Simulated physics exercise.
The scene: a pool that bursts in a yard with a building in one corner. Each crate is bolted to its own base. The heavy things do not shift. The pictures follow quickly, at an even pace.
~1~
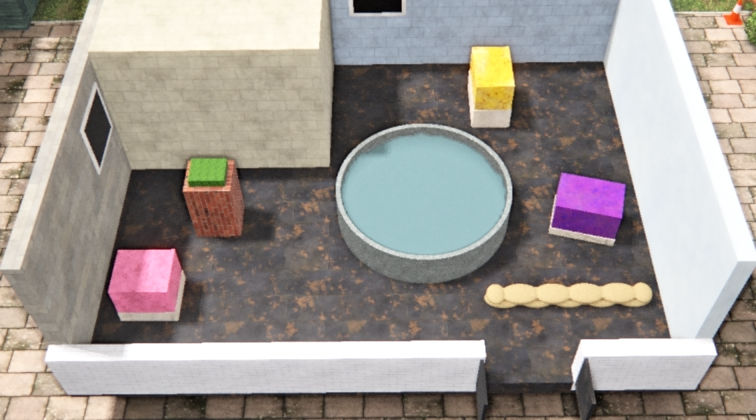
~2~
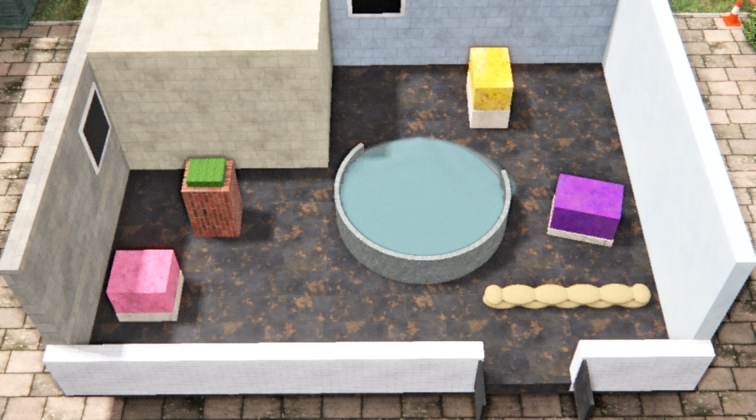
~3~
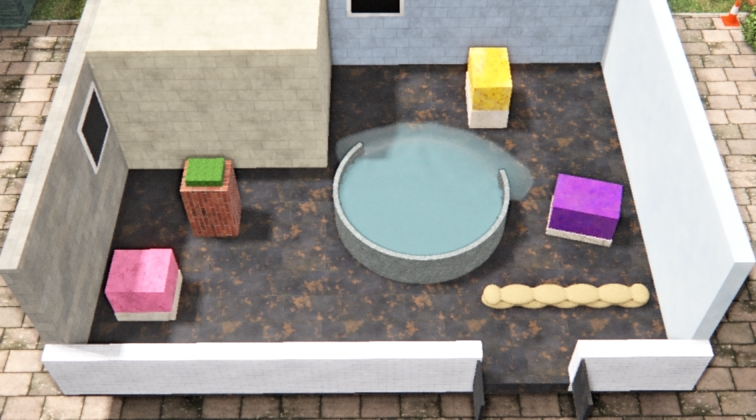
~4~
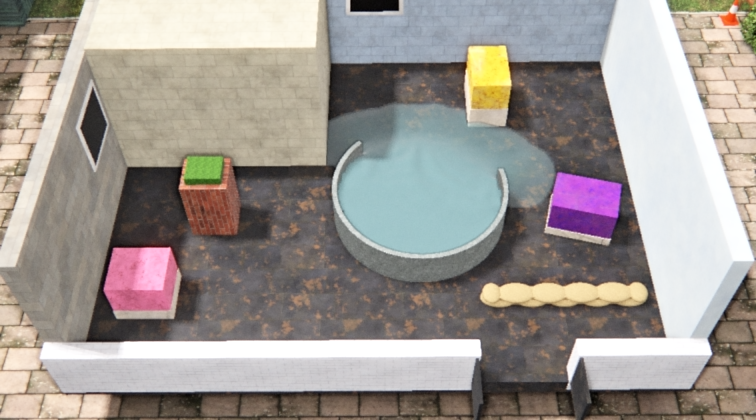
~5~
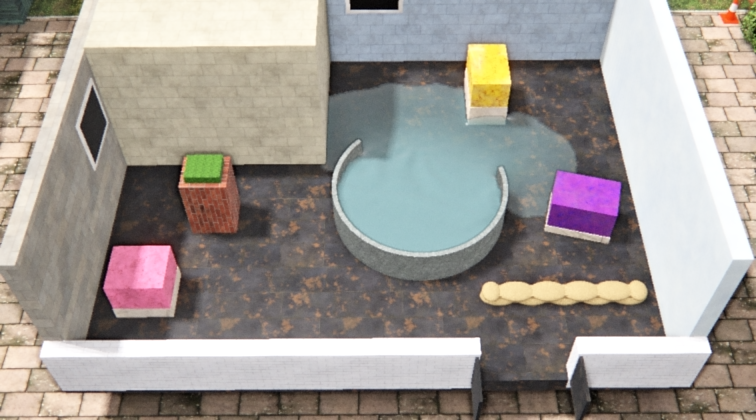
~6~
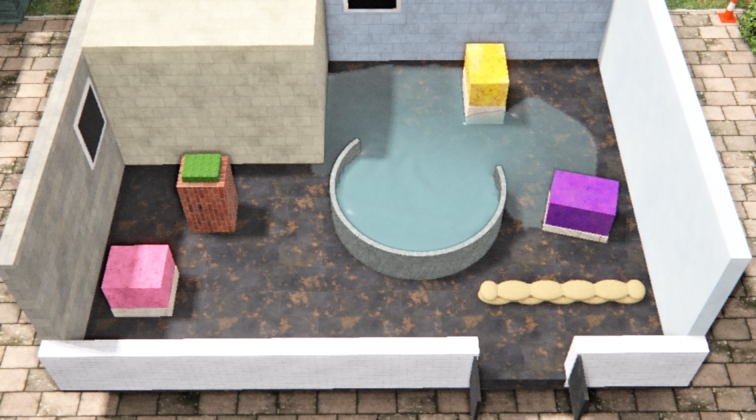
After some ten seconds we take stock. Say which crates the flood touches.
One by one: The purple crate gets wet; the pink crate stays dry; the yellow crate stays dry.
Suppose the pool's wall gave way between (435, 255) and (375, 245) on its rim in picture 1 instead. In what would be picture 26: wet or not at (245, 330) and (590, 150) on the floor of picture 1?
As listed: Covered, dry.
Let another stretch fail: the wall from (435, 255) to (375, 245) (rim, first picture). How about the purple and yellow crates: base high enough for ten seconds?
One by one: Purple is spared; yellow stays dry.
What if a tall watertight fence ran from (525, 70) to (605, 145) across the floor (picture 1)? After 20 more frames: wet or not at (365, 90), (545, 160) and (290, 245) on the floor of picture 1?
In that order: Under water, flooded, clear.
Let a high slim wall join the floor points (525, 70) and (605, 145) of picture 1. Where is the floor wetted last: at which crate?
I say the pink one.
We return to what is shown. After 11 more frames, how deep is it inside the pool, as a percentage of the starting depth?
Close to 40 %.
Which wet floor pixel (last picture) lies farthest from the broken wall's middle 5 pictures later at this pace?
Near (593, 65).
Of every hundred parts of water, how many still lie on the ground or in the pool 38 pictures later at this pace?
I make it 100 per cent.
A moment on, water covers 30 % of the floor; the purple crate water round its plinth, the pink crate not reached, the yellow crate water round its plinth.
Next, water covers 35 % of the floor; the purple crate water round its plinth, the pink crate not reached, the yellow crate water round its plinth.
Then, water covers 40 % of the floor; the purple crate water round its plinth, the pink crate not reached, the yellow crate water round its plinth.
Later, water covers 70 % of the floor; the purple crate water round its plinth, the pink crate water round its plinth, the yellow crate water round its plinth.
In the end, water covers 85 % of the floor; the purple crate was topped, the pink crate stayed above the water, the yellow crate stayed above the water.
